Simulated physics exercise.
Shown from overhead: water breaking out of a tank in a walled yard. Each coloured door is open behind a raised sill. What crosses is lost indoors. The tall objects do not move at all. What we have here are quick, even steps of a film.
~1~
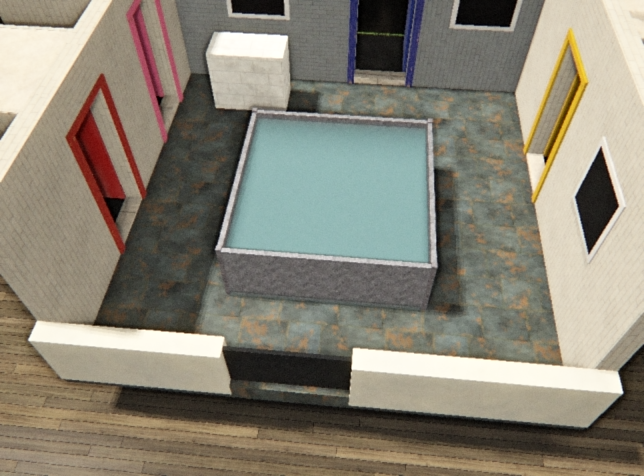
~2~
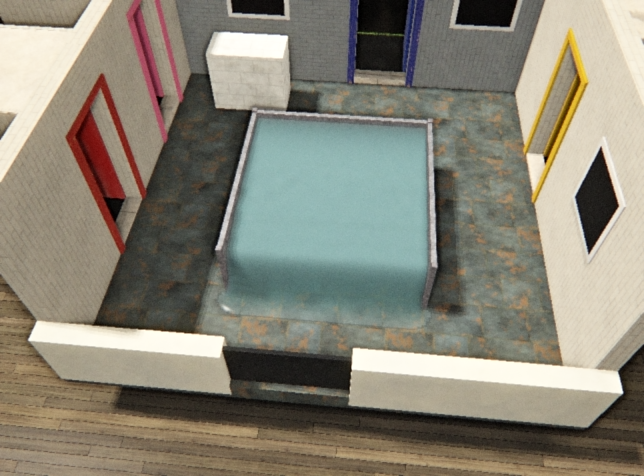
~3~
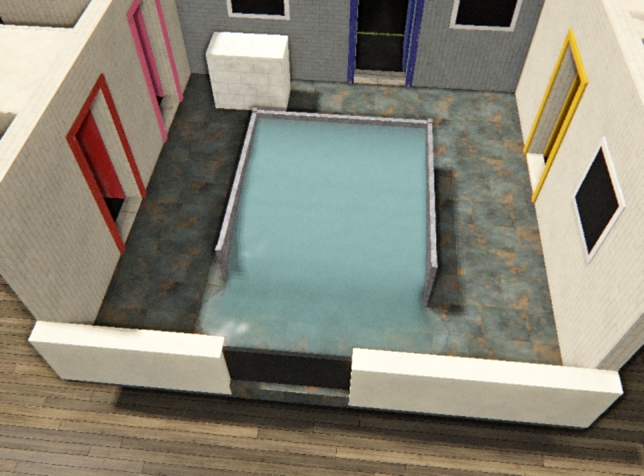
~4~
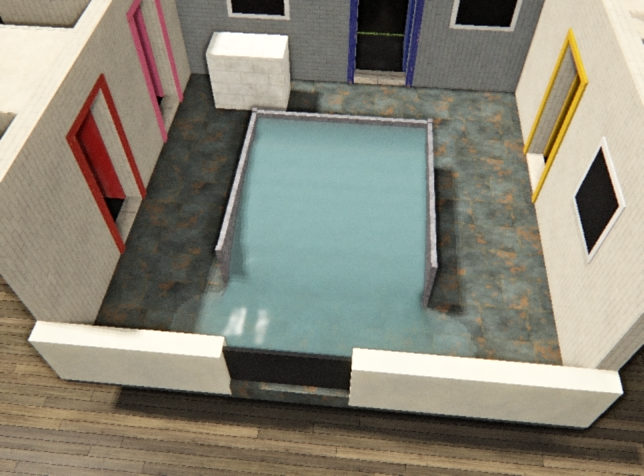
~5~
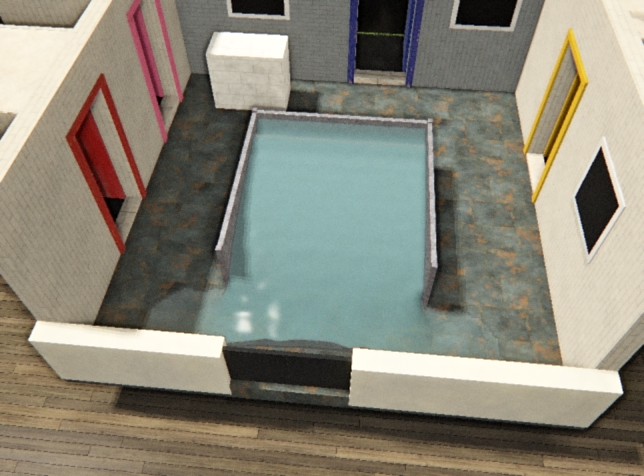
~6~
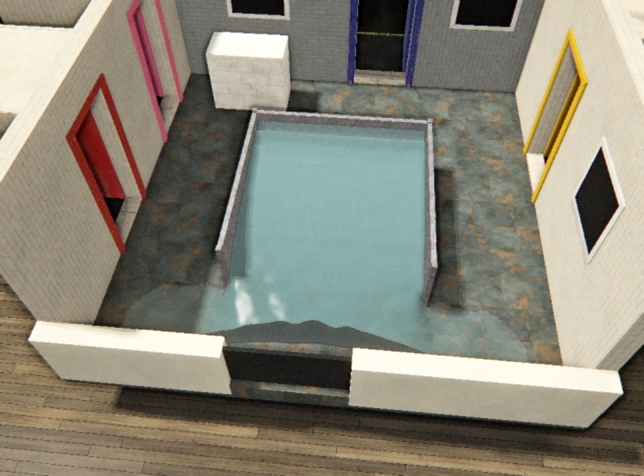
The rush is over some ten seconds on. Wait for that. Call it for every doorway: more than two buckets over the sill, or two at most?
My call: The pink door more than two; the red door more than two; the yellow door more than two; the blue door more than two.
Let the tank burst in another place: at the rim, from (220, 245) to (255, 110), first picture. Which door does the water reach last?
The door marked yellow.
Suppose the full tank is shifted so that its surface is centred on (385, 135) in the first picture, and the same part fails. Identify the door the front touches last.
Last of all, the blue one.
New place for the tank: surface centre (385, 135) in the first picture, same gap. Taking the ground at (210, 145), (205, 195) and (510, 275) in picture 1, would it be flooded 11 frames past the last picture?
As listed: Untouched, untouched, reached.
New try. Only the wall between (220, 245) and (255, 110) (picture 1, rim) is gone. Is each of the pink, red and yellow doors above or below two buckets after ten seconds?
Going door by door, pink door overflows, then red door overflows, then yellow door overflows.
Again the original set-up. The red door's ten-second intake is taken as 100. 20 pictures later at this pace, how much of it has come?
I make it 30 per cent.
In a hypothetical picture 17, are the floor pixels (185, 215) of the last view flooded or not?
I'd say drenched there.
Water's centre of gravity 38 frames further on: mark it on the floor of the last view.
It is near (338, 207).
A moment on, water covers 25 % of the floor; the pink door not reached, the red door not reached, the yellow door not reached, the blue door not reached.
Next, water covers 45 % of the floor; the pink door not reached, the red door under two buckets in, the yellow door wet at the sill, nothing in, the blue door not reached.
Then, water covers 90 % of the floor; the pink door wet at the sill, nothing in, the red door over two buckets in, the yellow door under two buckets in, the blue door wet at the sill, nothing in.
Later, water covers 100 % of the floor; the pink door over two buckets in, the red door far over two buckets in, the yellow door under two buckets in, the blue door over two buckets in.
In the end, water covers 100 % of the floor; the pink door far over two buckets in, the red door far over two buckets in, the yellow door far over two buckets in, the blue door over two buckets in.
